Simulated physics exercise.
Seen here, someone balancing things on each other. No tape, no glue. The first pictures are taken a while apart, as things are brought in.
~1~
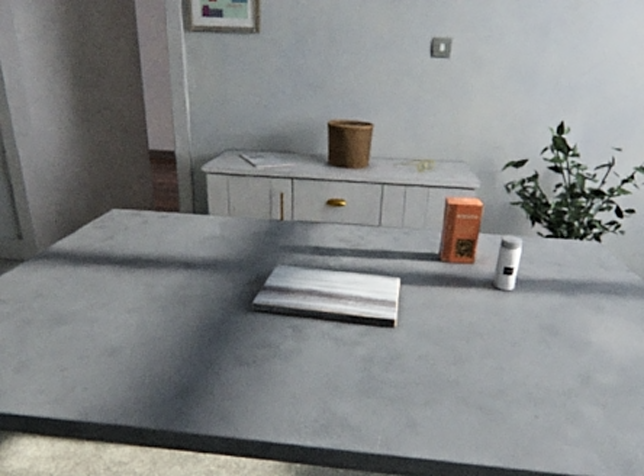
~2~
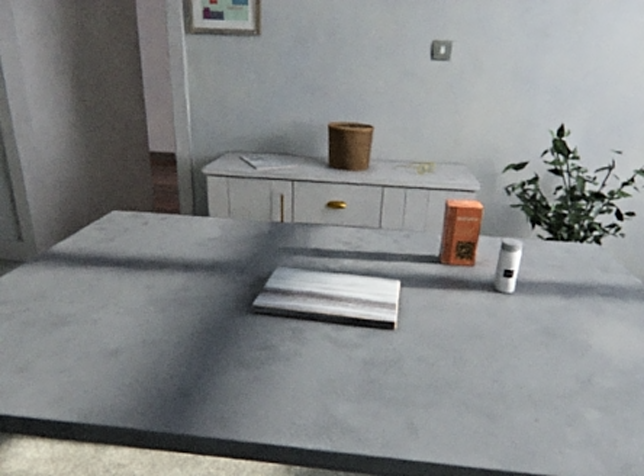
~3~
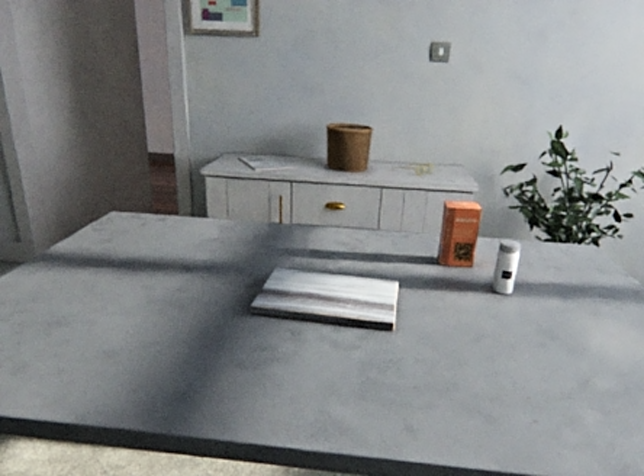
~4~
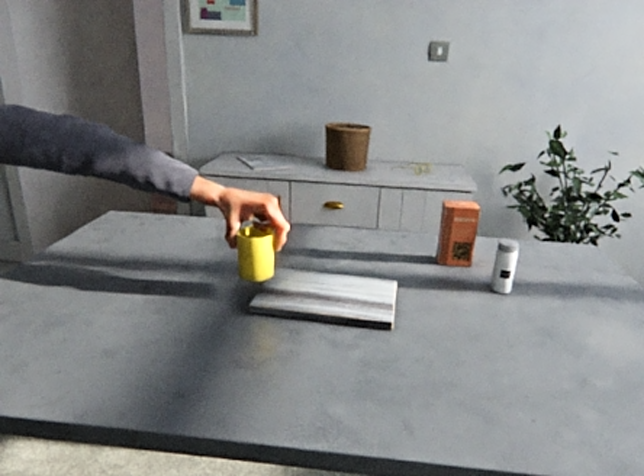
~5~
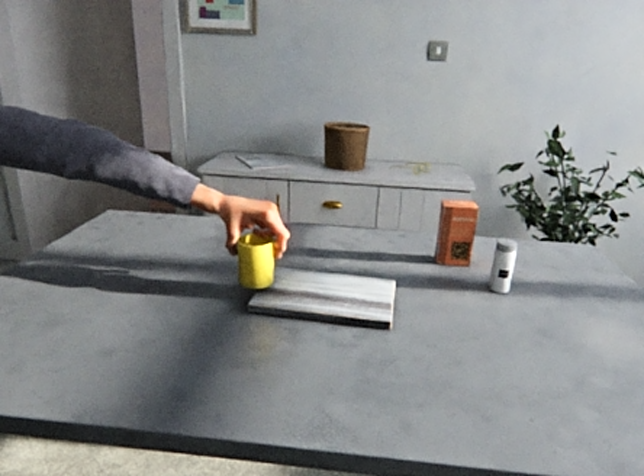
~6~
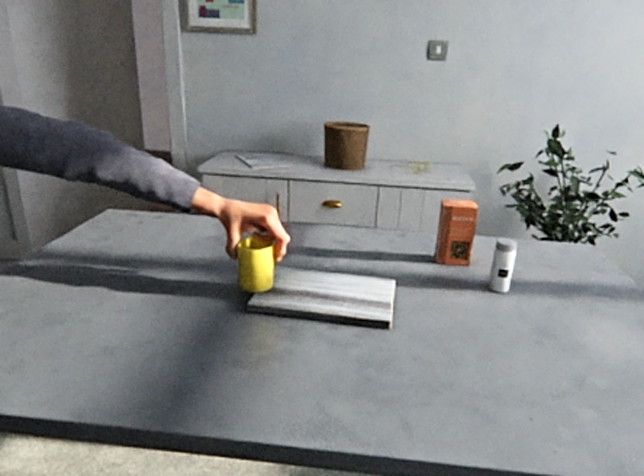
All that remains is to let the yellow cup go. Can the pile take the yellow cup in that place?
Outcome: The pile comes apart.
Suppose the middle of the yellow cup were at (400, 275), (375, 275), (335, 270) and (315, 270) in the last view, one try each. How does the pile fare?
First try: It loses its balance; second try: It stays up; third try: It stays up; fourth try: It keeps its balance.
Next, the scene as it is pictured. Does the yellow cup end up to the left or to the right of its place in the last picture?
To the left.
Then, 0.30 s on from there, yellow cup turned 31° from how it was put near (244, 266).
Then, 0.50 s on from there, yellow cup turned 74° from how it was put near (225, 268).
Then, 0.60 s on from there, yellow cup on its side near (218, 272).
In the end, toppled in the pile, yellow cup; the other 3 unmoved. At the end, from the last picture's camera, yellow cup near (218, 272). The pile gives way.
